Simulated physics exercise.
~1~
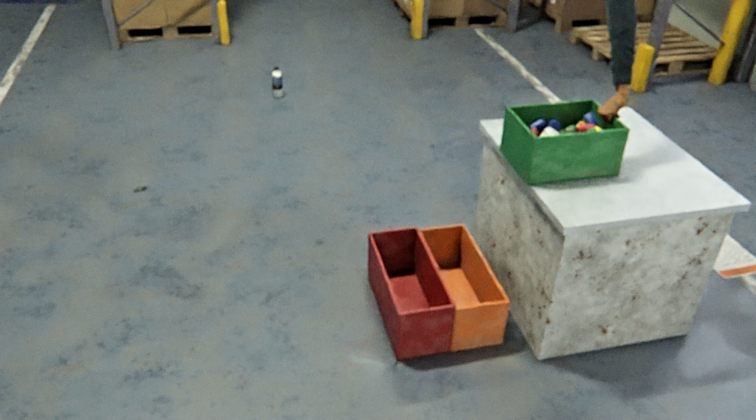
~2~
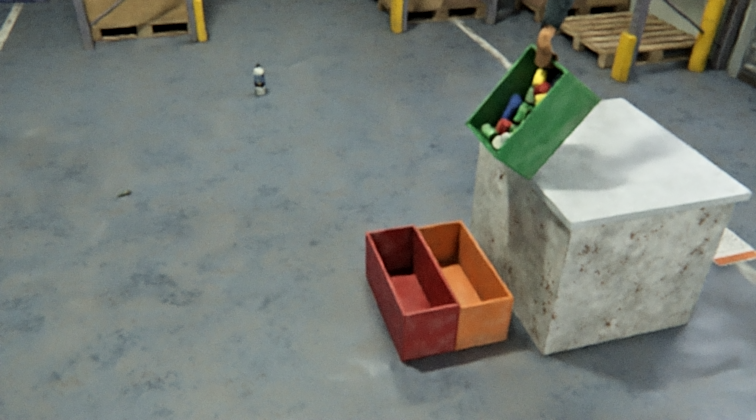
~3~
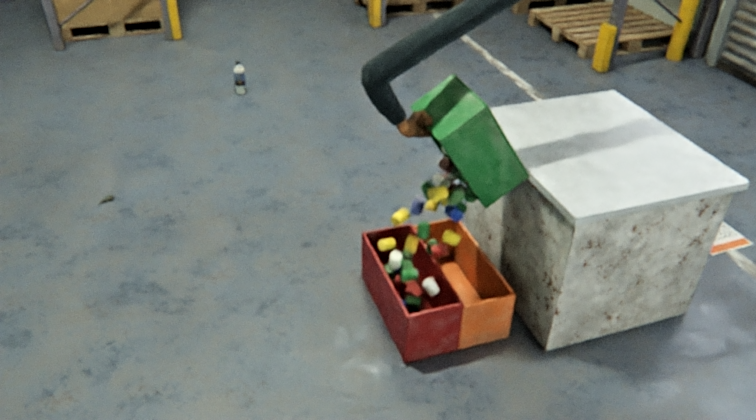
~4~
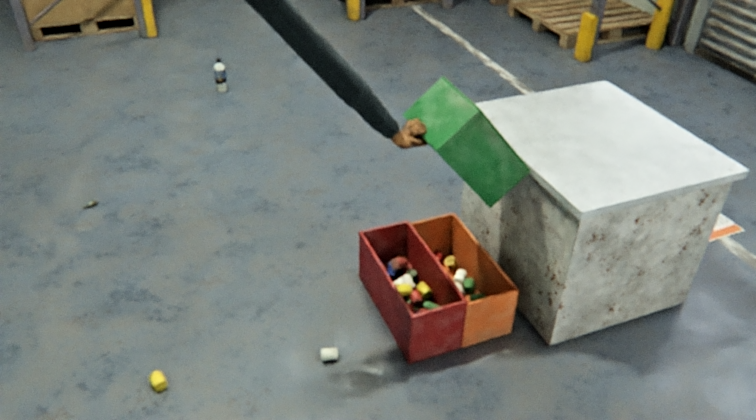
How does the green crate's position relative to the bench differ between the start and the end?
At the start the green crate sits on top of the bench, near its left side. By the end it is farther left, held tipped over at the bench's left edge, above the red bin and orange box.
A green crate of small colourful pieces was tipped by a hand off the left edge of a bench until it hung mostly upside down, spilling its load into the red bin and orange box below, while a yellow piece and a white one ended up on the floor.
